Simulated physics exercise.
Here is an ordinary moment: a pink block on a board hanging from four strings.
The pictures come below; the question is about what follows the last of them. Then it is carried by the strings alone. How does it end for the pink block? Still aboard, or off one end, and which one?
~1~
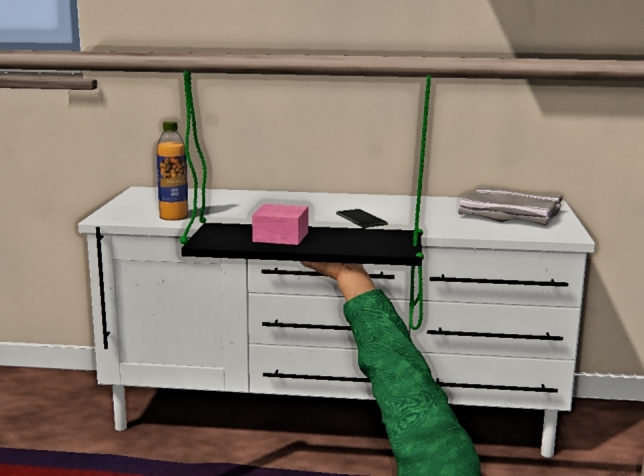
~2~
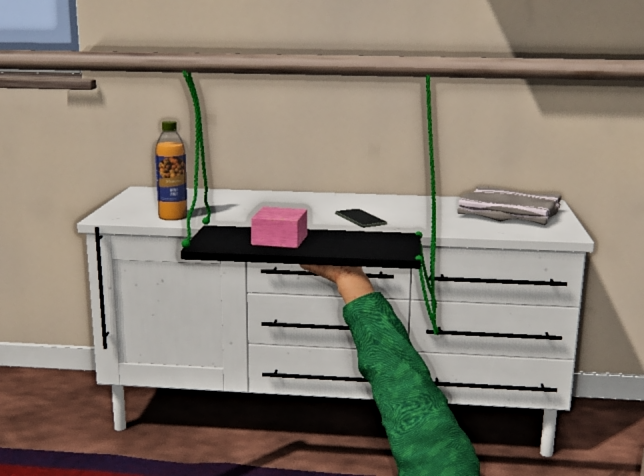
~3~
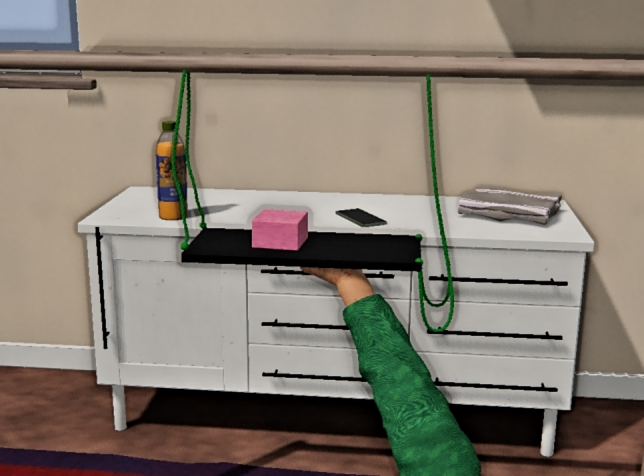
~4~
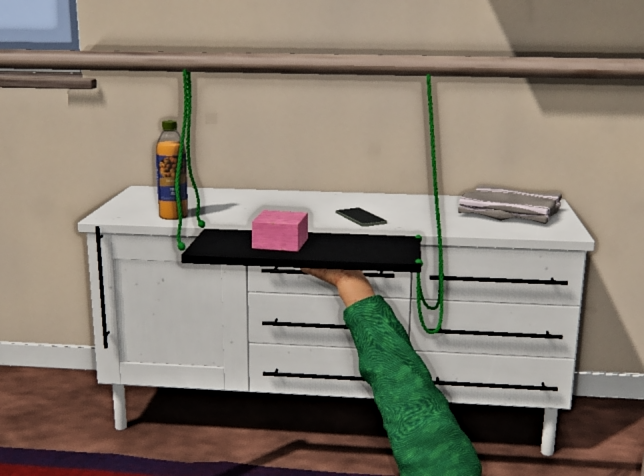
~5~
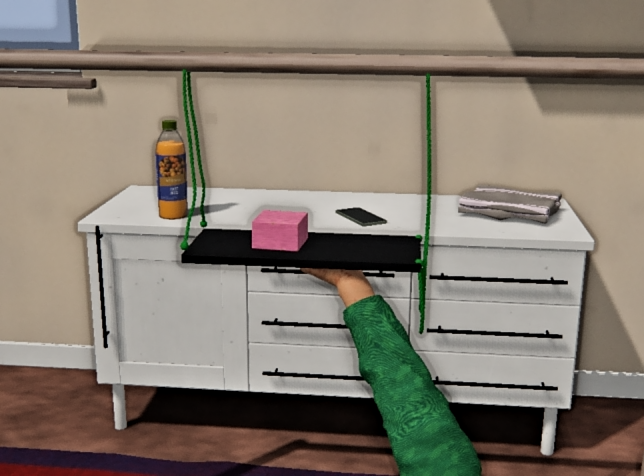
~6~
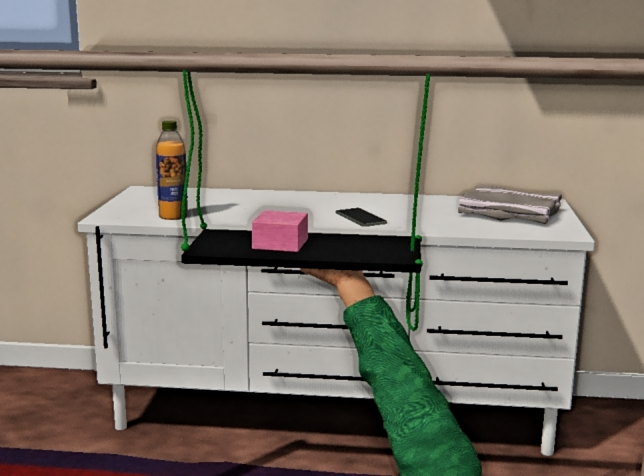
Spills off rightward.
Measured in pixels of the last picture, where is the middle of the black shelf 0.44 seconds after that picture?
You'd spot it somewhere around (254, 293).
Then, 0.44 s later than the last view, board tipped 27° down to the right; block sliding near (393, 336).
Then, 0.96 s later than the last view, board tipped 49° down to the right; block on the floor.
Then, 1.50 s later than the last view, board tipped 42° down to the right; block on the floor.
Finally, board tipped 42° down to the right; block on the floor. The pink block goes off on the right.
